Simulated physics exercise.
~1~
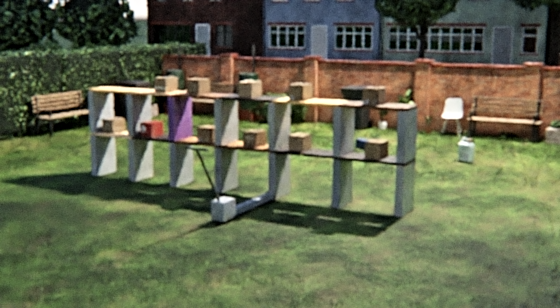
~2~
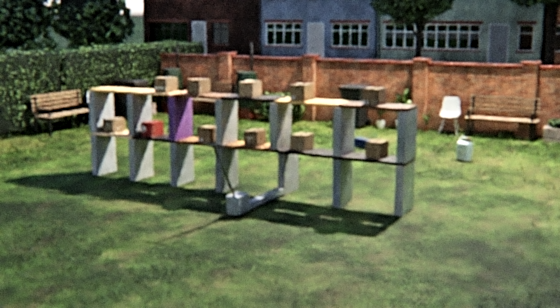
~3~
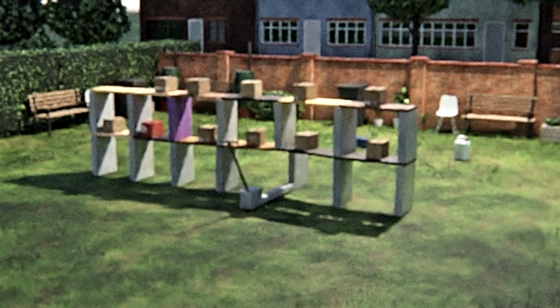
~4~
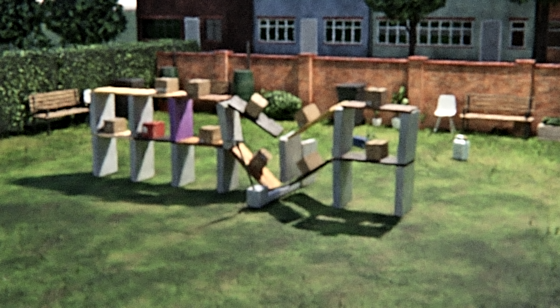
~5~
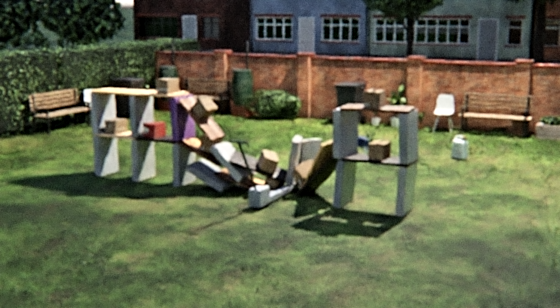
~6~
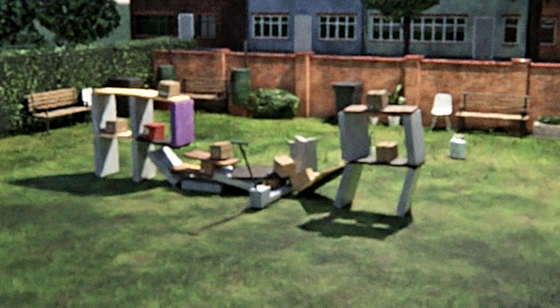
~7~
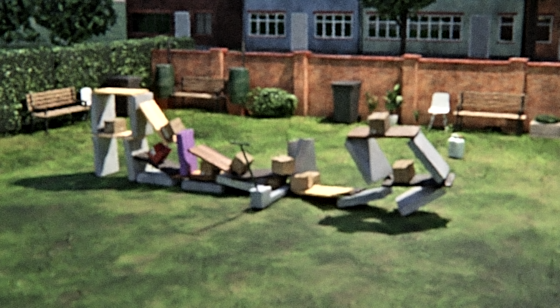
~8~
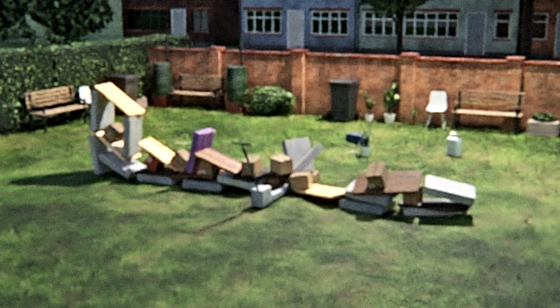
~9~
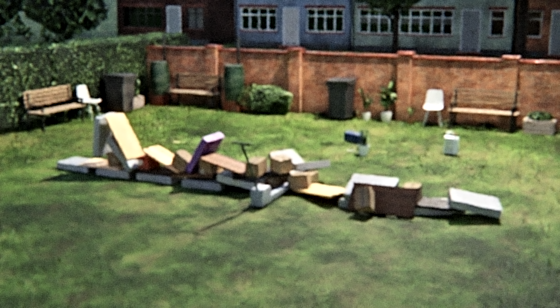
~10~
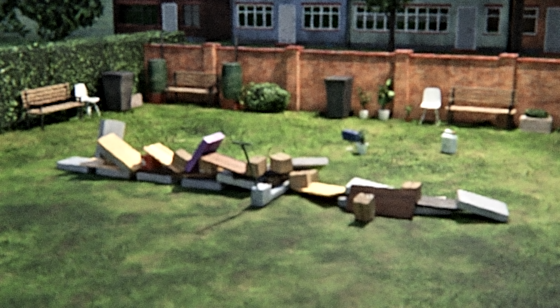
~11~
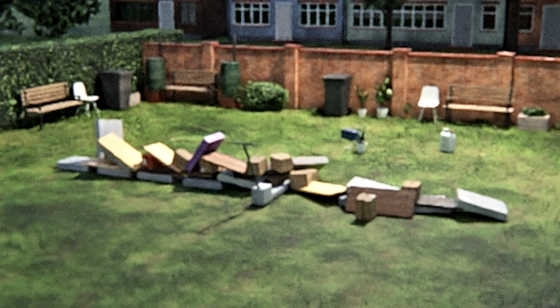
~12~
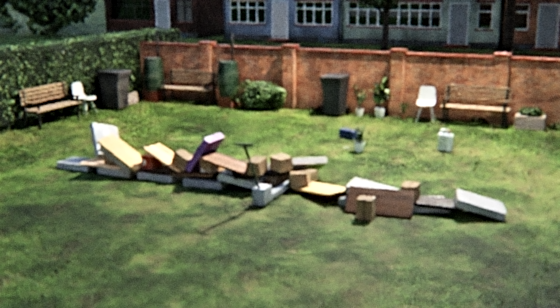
A long two-tier row of pale uprights and wooden boards, topped with cartons, stands on a sunny lawn before a brick wall, a hedge and benches, seen from slightly above as the view drifts gently sideways. One upper upright at left is purple, with a red carton beside it. A low jack slides against the base near the middle. The central boards sag and drop, spilling cartons, then the collapse spreads both ways. The right end folds outward and the left end topples last. Everything lies in a low heap, the purple piece leaning.
